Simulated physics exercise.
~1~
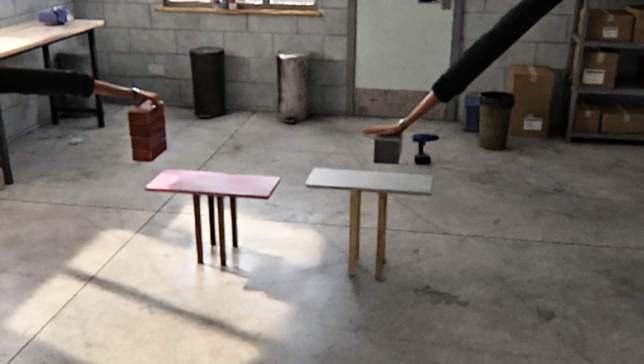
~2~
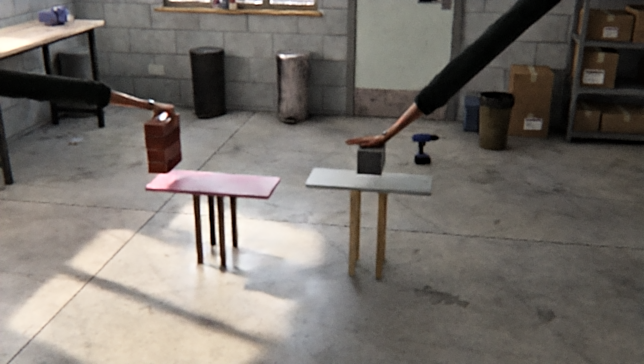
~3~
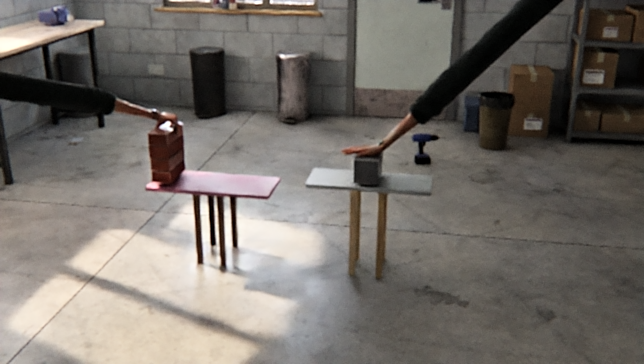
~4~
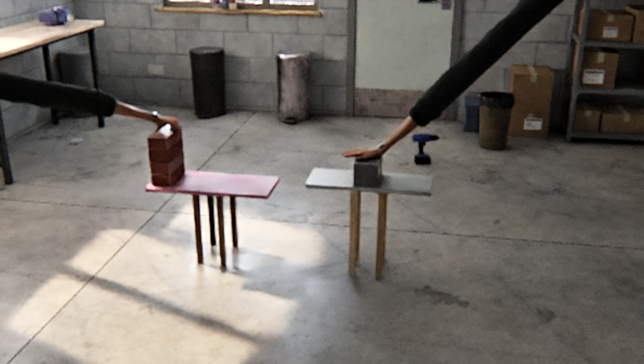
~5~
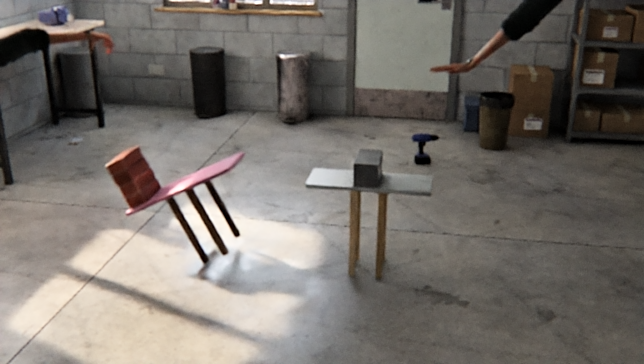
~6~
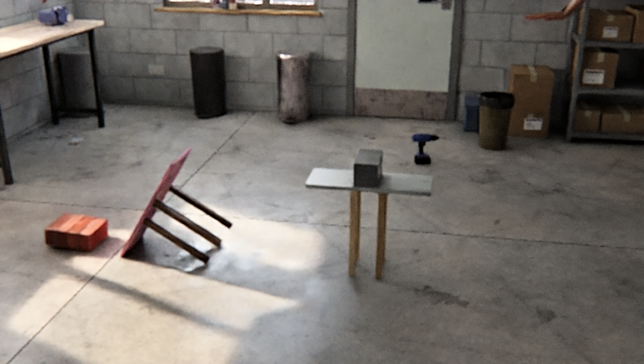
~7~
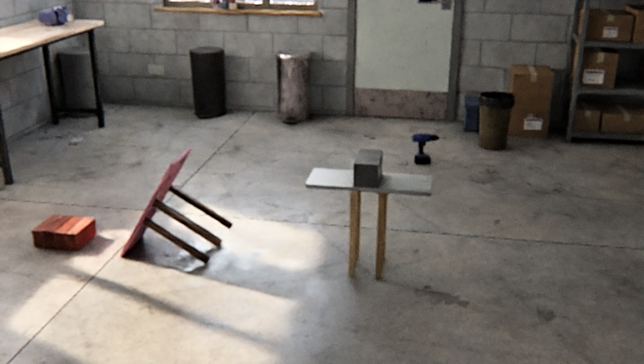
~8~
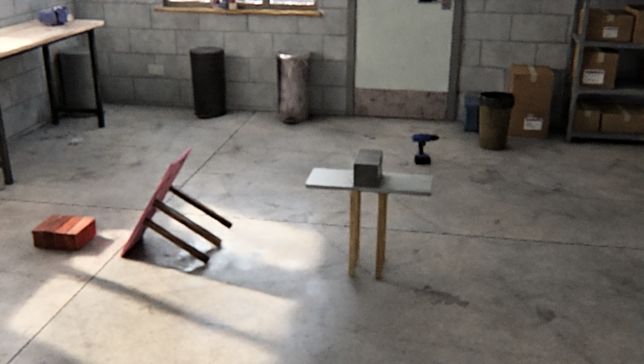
The pink stand tipped over to the left after two hands set bricks near its left end and a gray block on the white table, then let go; the bricks slid to the floor, while the white table stayed upright with its block on top.
